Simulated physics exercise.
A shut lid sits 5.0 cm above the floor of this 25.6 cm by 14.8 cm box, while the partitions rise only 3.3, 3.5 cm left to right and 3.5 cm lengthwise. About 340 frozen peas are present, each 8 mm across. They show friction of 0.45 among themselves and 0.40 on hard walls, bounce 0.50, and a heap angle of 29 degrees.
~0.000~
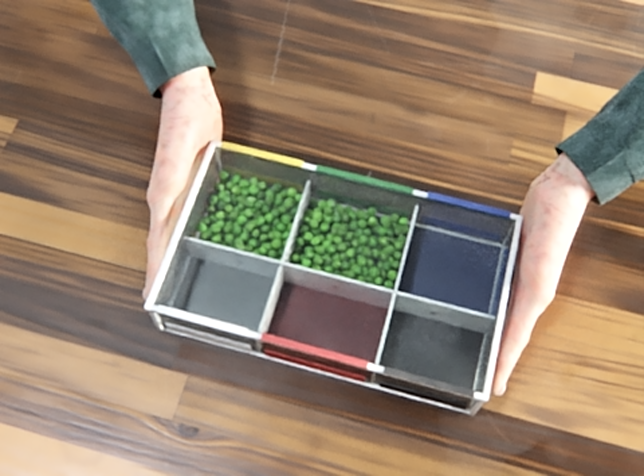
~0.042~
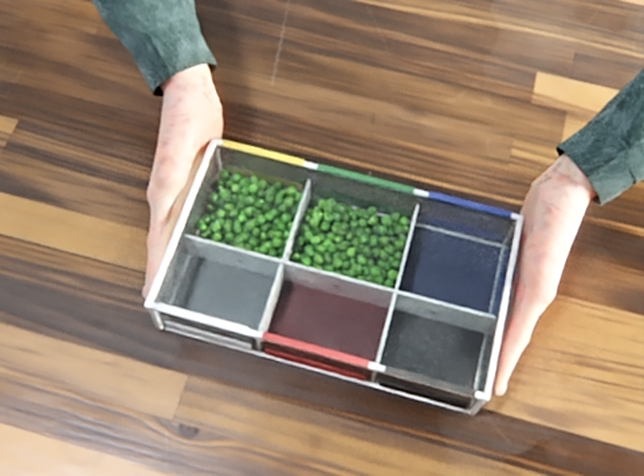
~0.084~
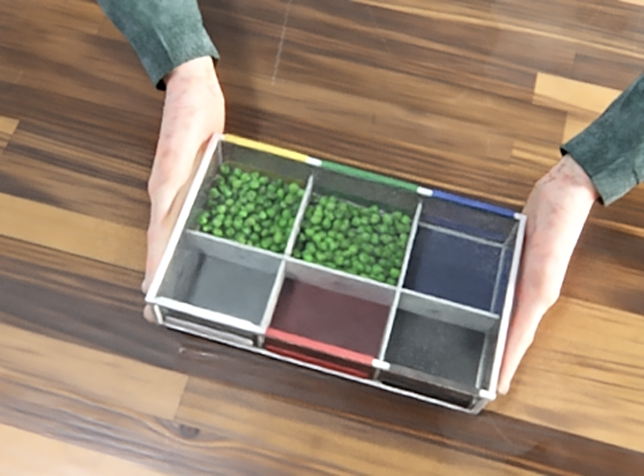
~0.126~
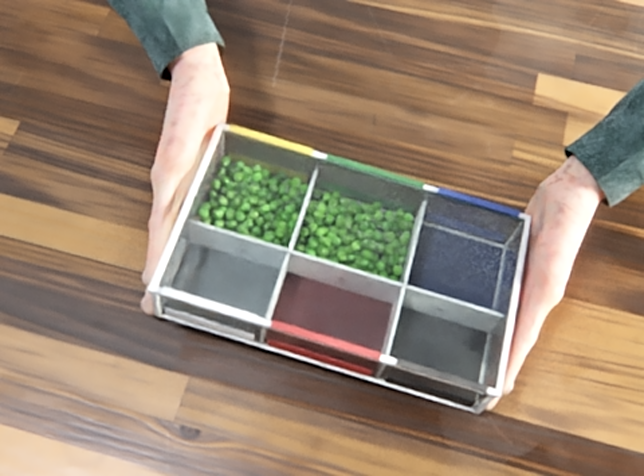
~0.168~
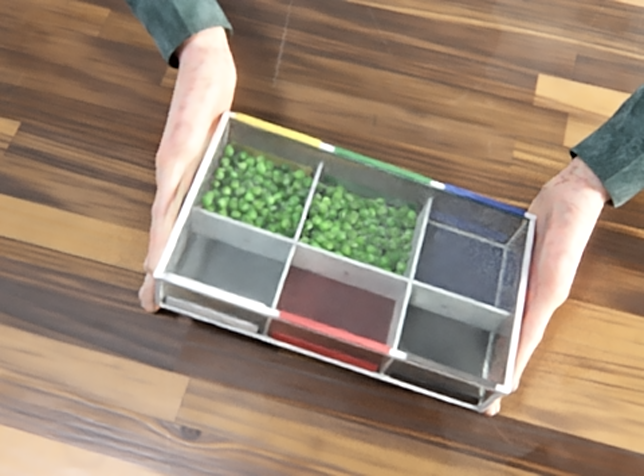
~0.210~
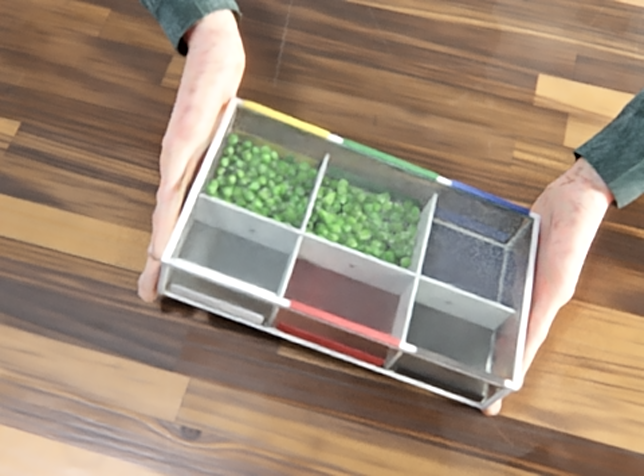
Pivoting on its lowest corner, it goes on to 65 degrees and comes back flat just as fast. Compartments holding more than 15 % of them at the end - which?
Red no, blue no, green yes, yellow yes, white no, black no.
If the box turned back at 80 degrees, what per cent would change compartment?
Roughly 10 percent would.
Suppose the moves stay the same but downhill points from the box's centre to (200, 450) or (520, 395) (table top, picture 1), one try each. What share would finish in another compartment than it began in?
5 and 20 %.
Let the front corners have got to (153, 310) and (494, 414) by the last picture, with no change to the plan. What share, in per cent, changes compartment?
In that case close to 10 per cent.
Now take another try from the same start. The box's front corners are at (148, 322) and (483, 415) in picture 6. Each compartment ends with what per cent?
Red 5; blue 0; green 45; yellow 50; white 5; black 0.
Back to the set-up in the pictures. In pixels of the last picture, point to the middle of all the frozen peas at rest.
When it all comes to rest, the middle is near (321, 228).
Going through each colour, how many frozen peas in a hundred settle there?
Red 0 / blue 0 / green 50 / yellow 50 / white 0 / black 0, all in percent.
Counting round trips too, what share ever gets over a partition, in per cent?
I'd put it at some 10 percent of the pieces.
Then, at 0.81 s, tilt 64 degrees; green 50 %, yellow 50 %.
After 1.21 s, tilt 27 degrees; green 50 %, yellow 50 %.
After 1.69 s, tilt 0 degrees; green 50 %, yellow 50 %.
At rest (2.0 s), red 0 %, blue 0 %, green 50 %, yellow 50 %, white 0 %, black 0 %.
